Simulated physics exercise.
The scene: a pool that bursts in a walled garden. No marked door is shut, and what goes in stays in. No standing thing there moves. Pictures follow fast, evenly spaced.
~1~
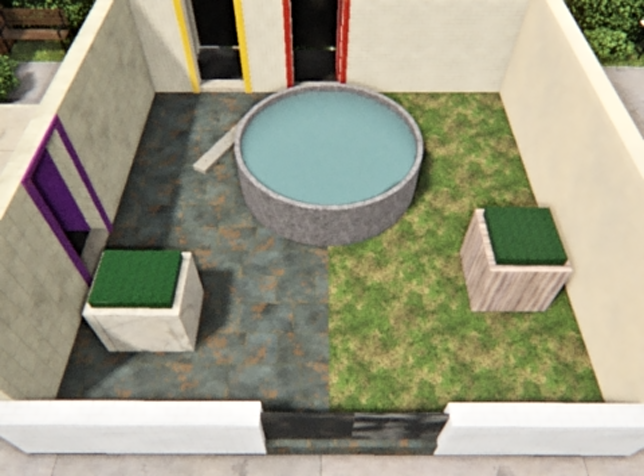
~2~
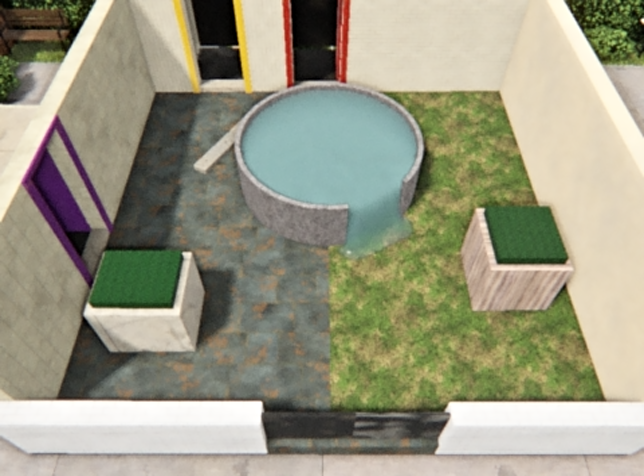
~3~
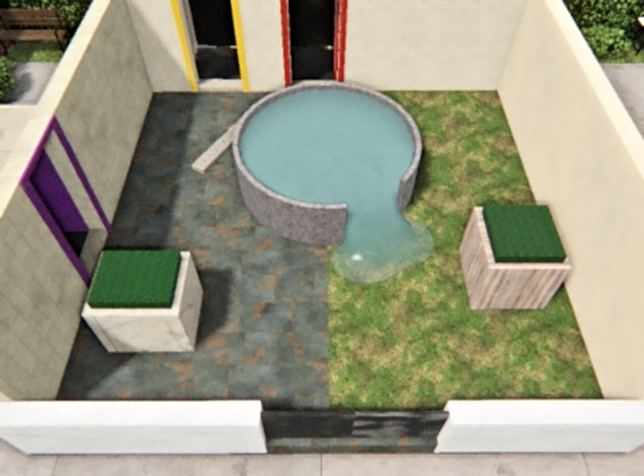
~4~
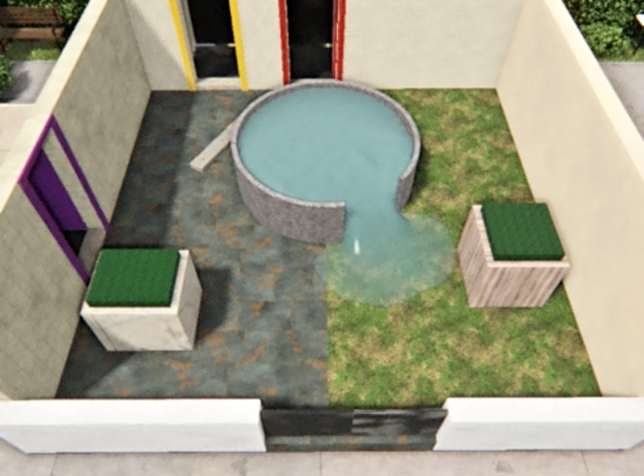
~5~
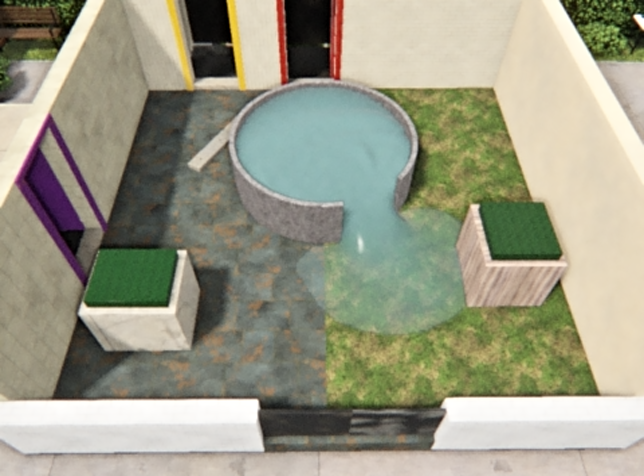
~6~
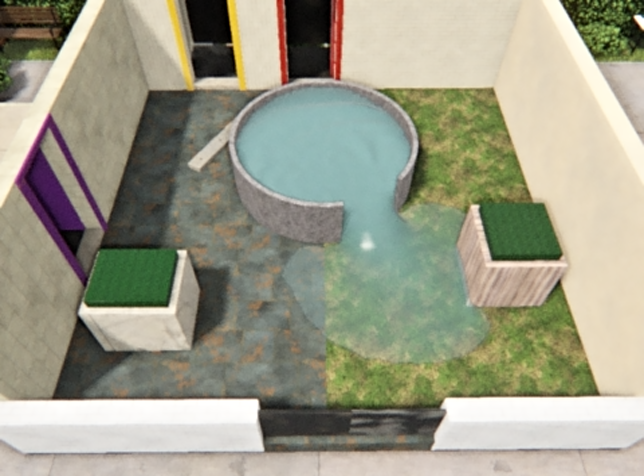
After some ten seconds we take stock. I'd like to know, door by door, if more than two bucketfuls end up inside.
Here it is: The red door lets in two bucketfuls or fewer, the yellow door lets in two bucketfuls or fewer, the purple door lets in two bucketfuls or fewer.
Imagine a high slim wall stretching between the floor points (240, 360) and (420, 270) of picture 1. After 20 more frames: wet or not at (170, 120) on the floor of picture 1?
There: Not flooded.
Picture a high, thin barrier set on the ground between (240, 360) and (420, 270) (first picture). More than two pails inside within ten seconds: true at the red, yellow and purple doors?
I'd say the red door misses the limit, the yellow door misses the limit, and the purple door tops the limit.
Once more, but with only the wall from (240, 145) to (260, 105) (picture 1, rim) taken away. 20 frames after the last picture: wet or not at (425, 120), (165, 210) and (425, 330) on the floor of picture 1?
Going through them, the first would be still bare, the next submerged and the last still bare.
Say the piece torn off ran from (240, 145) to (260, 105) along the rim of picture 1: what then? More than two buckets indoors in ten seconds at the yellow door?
As I see it, the yellow door tops the mark.
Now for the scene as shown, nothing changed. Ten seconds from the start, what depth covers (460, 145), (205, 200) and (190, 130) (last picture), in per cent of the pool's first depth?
At the three places, in the order asked: Around 10, 14 and 6 per cent.
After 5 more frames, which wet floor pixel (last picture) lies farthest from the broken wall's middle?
Close to (562, 419), I think.
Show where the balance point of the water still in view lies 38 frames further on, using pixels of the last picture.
The spot I would choose is (346, 248).
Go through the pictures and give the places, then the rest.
The first frame shows still water in the round tank at (329, 143).
In the second frame, water pours out at (375, 221) and has run to (343, 249).
In the third frame, water pours out at (373, 222) and has run to (423, 258).
In the fourth frame, water pours out at (372, 221) and has run to (445, 273).
In the fifth frame, the front is at (455, 309), out from the gap at (370, 220).
In the sixth frame, water pours out at (370, 220) and has run to (475, 341).
A moment on, water covers 25 % of the floor; the red door not reached, the yellow door not reached, the purple door not reached.
Next, water covers 35 % of the floor; the red door not reached, the yellow door not reached, the purple door not reached.
Then, water covers 50 % of the floor; the red door not reached, the yellow door not reached, the purple door not reached.
Later, water covers 80 % of the floor; the red door not reached, the yellow door not reached, the purple door wet at the sill, nothing in.
In the end, water covers 100 % of the floor; the red door wet at the sill, nothing in, the yellow door wet at the sill, nothing in, the purple door wet at the sill, nothing in.
